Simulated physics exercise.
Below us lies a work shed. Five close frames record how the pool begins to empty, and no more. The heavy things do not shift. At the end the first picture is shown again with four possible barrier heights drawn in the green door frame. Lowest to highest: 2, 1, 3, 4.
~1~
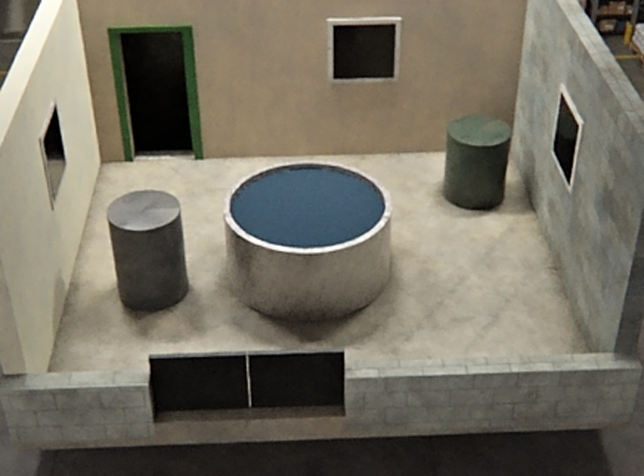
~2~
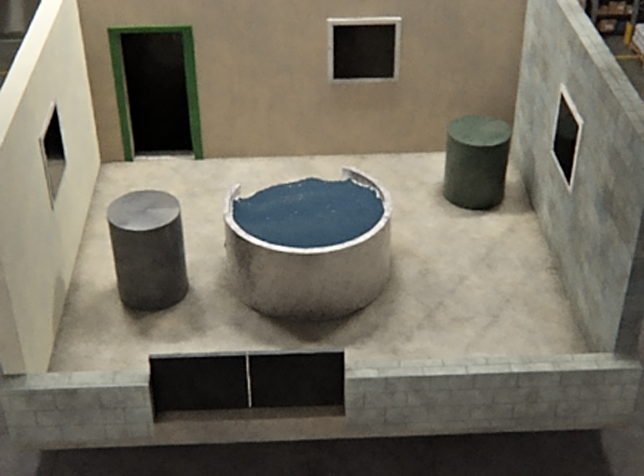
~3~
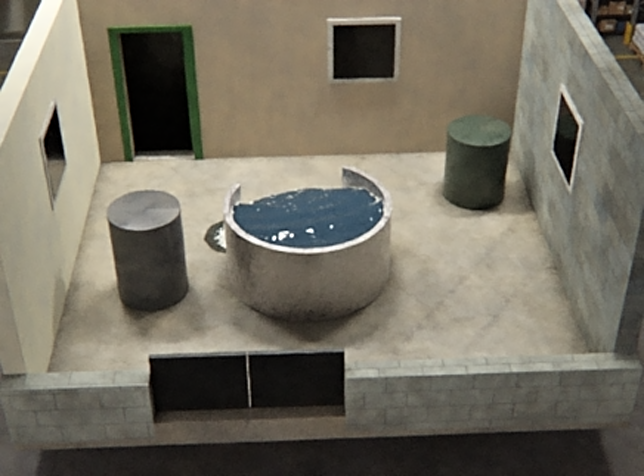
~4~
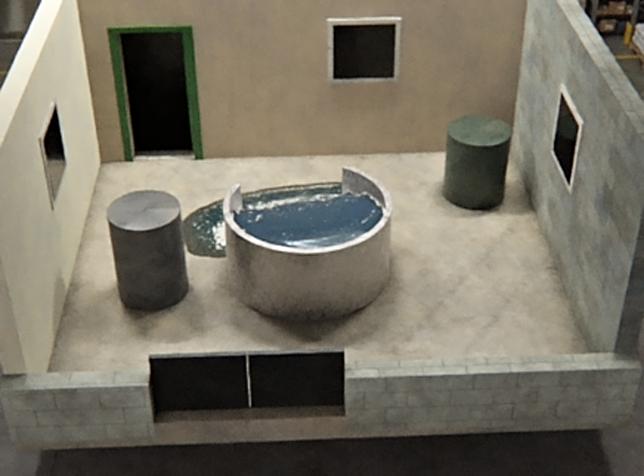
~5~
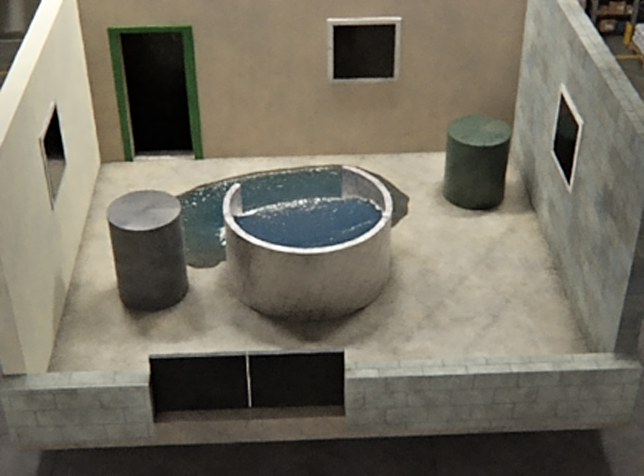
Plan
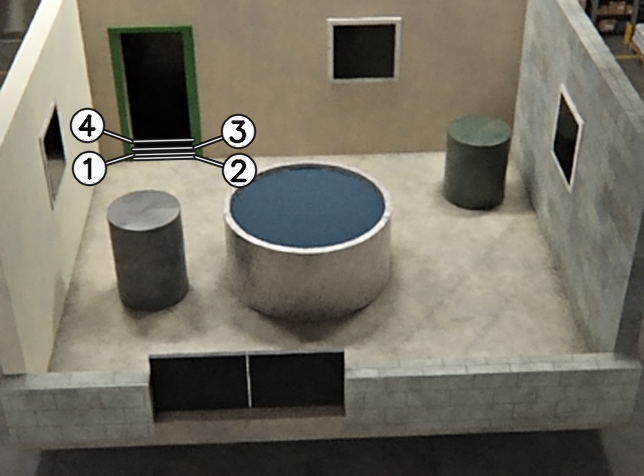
A round, pale-walled pool of blue water stands in the middle of a roofless work shed, seen from above by a camera that stays still. A grey cylinder sits to its left and a dark green one to its right, with a green-framed doorway at the back left and a closed dark gate in front. The pool's rear wall opens, and water pours out behind it, spreading left and then right across the pale floor.
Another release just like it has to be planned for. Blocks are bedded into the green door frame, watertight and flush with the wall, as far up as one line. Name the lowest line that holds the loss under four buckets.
4 is the one.
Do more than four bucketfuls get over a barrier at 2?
Yes.
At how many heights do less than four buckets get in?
One of them.
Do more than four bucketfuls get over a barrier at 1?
Yes, it does.
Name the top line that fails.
3 it is.
On the marked copy, 1 at (164, 154); 2 at (164, 157); 3 at (163, 148); 4 at (162, 140); from the bottom up 2, 1, 3, 4.
If 1 is chosen, some 25 bucketfuls get in.
If 2 is chosen, dozens of bucketfuls pour in.
If 3 is chosen, about 8 bucketfuls get in.
If 4 is chosen, a bucket or two gets in.
